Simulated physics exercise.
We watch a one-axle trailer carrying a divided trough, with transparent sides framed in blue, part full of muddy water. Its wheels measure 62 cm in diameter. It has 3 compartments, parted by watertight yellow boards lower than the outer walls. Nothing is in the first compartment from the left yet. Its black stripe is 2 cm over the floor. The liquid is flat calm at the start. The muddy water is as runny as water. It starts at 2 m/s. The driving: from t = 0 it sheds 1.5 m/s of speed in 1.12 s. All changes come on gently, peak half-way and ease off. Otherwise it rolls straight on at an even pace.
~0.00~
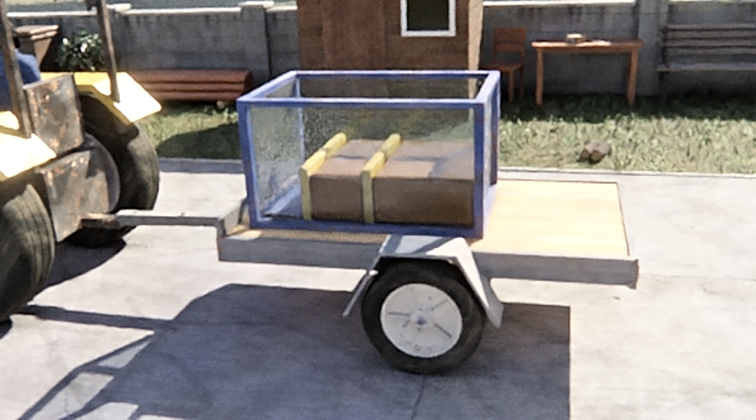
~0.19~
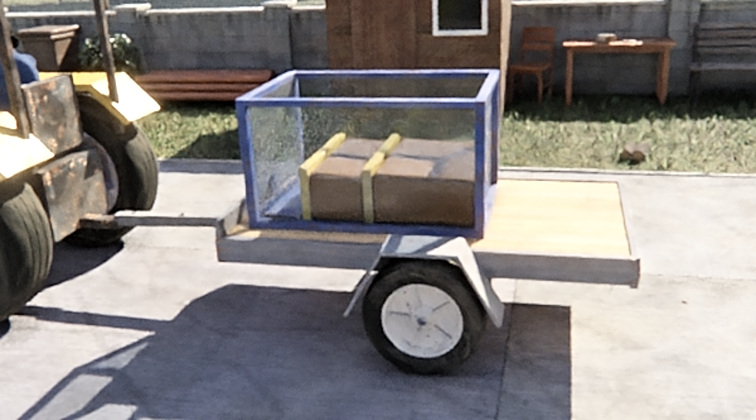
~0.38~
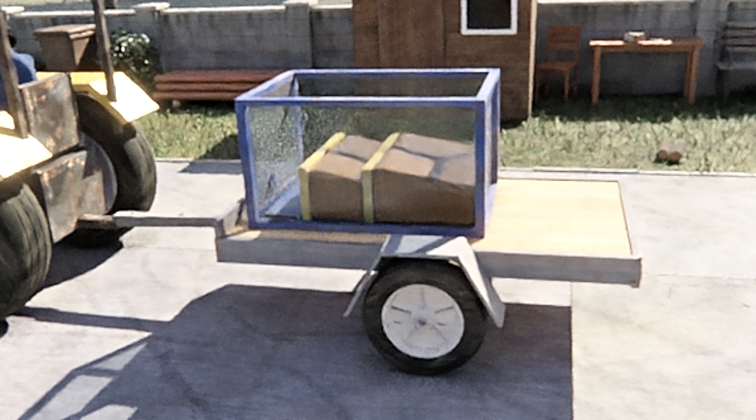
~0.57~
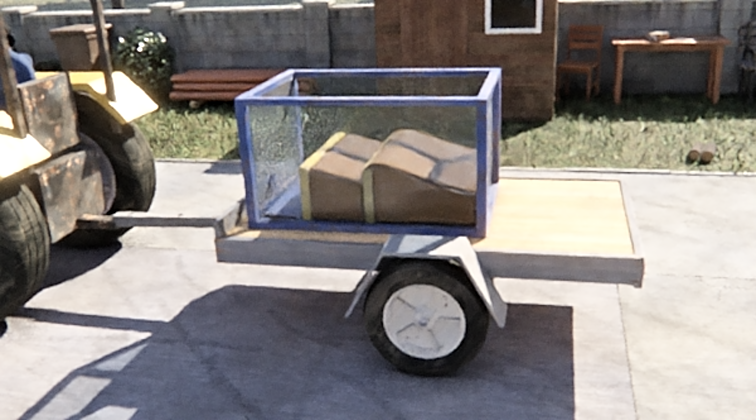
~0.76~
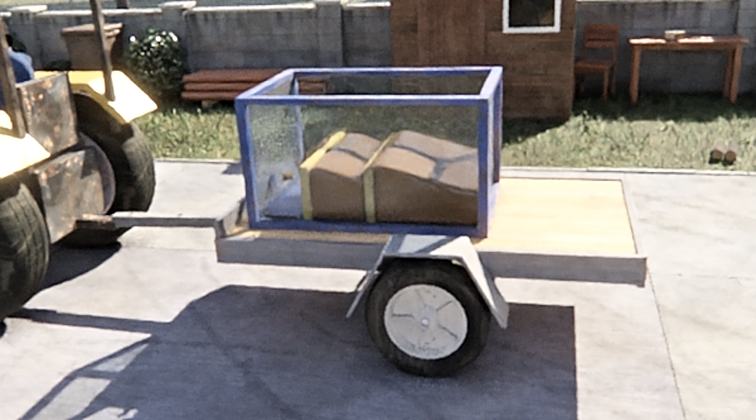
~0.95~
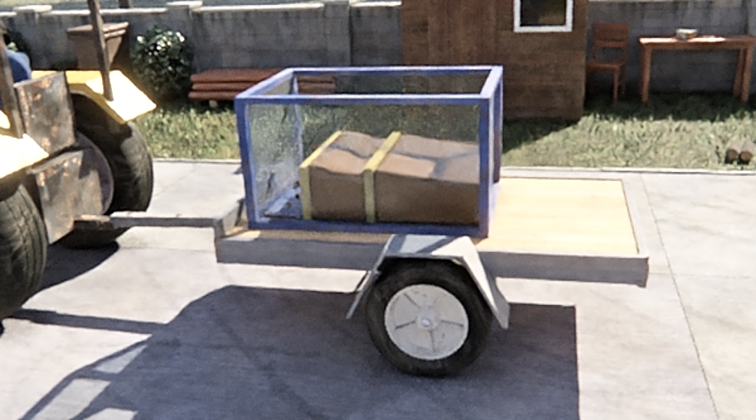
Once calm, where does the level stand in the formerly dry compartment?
At rest it is below the mark.
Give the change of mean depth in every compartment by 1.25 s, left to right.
In cm: 1 up, 2 up, 1 down.
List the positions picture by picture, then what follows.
Surface heights from the left, dry, (343, 171), (425, 173); board top at (303, 169) and (366, 171); the front is on the left, levels are read along the near wall; a wheel hub at (420, 324), in the first picture.
Surface heights from the left, dry, (343, 171), (425, 173), in the second picture.
Surface heights from the left, dry, (343, 172), (425, 172), in the third picture.
Surface heights from the left, dry, (343, 171), (426, 173), in the fourth picture.
Surface heights from the left, dry, (344, 168), (428, 173), in the fifth picture.
Surface heights from the left, barely wet, (344, 167), (428, 173); a wheel hub at (425, 326), in the sixth picture.
After 1.25 s the mean depths from the left are 1, 29, 26 cm.
After 1.75 s the mean depths from the left are 1, 29, 26 cm.
After 2.15 s the mean depths from the left are 1, 29, 26 cm.
After 4.11 s the mean depths from the left are 1, 29, 26 cm.
